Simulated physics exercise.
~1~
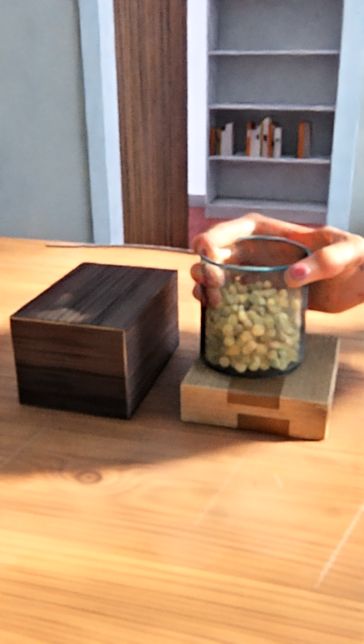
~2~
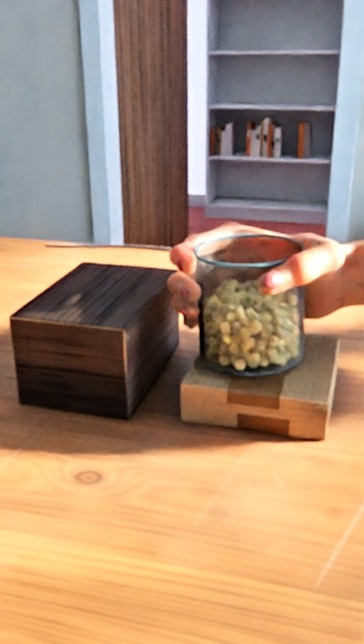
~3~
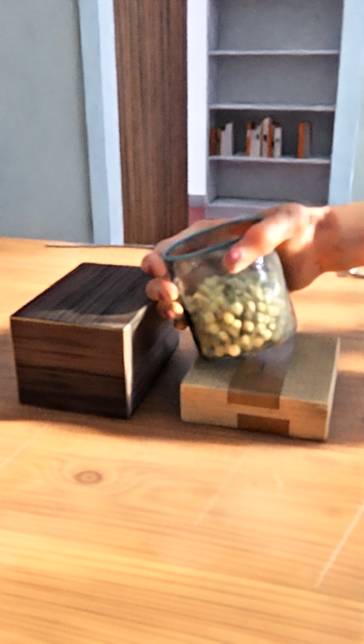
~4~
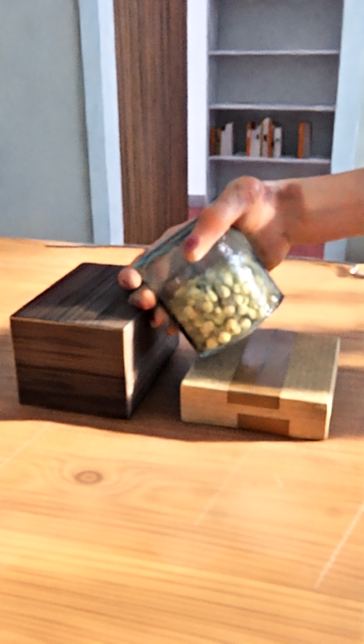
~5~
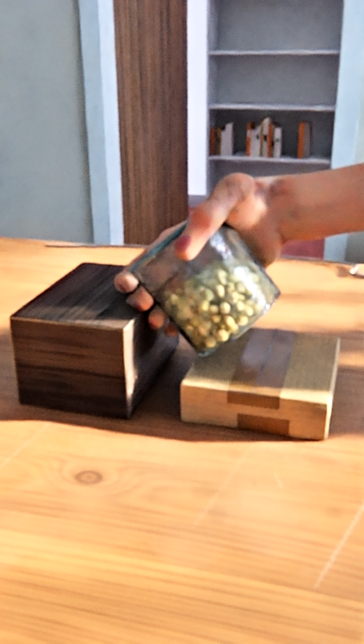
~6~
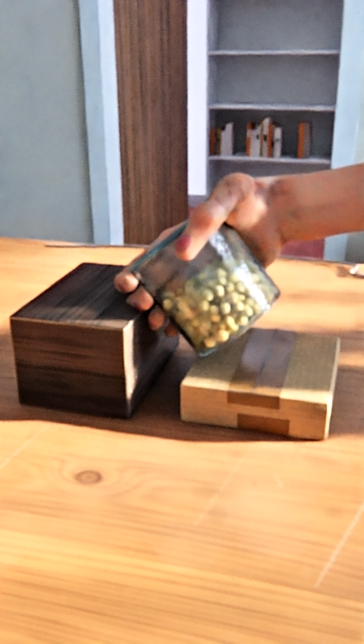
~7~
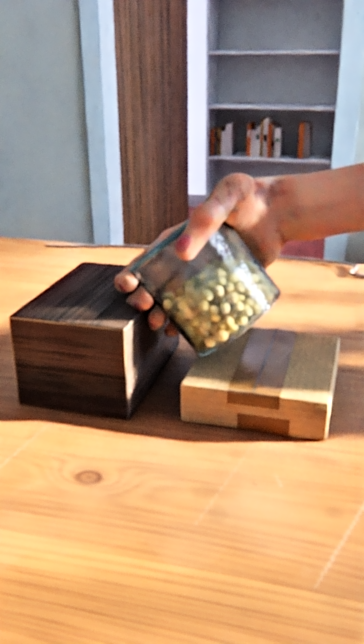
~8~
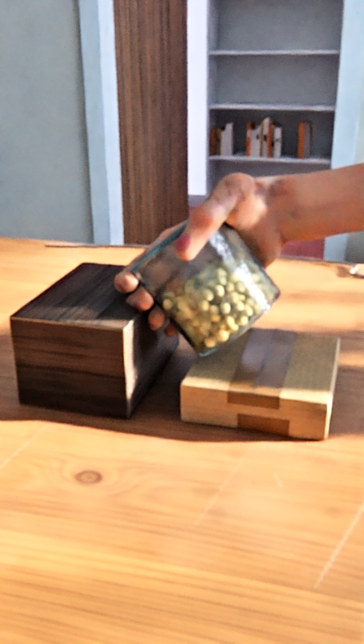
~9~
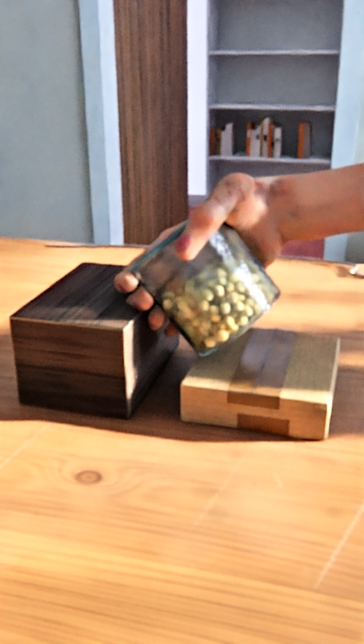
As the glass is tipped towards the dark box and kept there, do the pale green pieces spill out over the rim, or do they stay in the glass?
They stay in the glass. It ends up leaning well over to the left, yet none of the pieces gets past the rim.
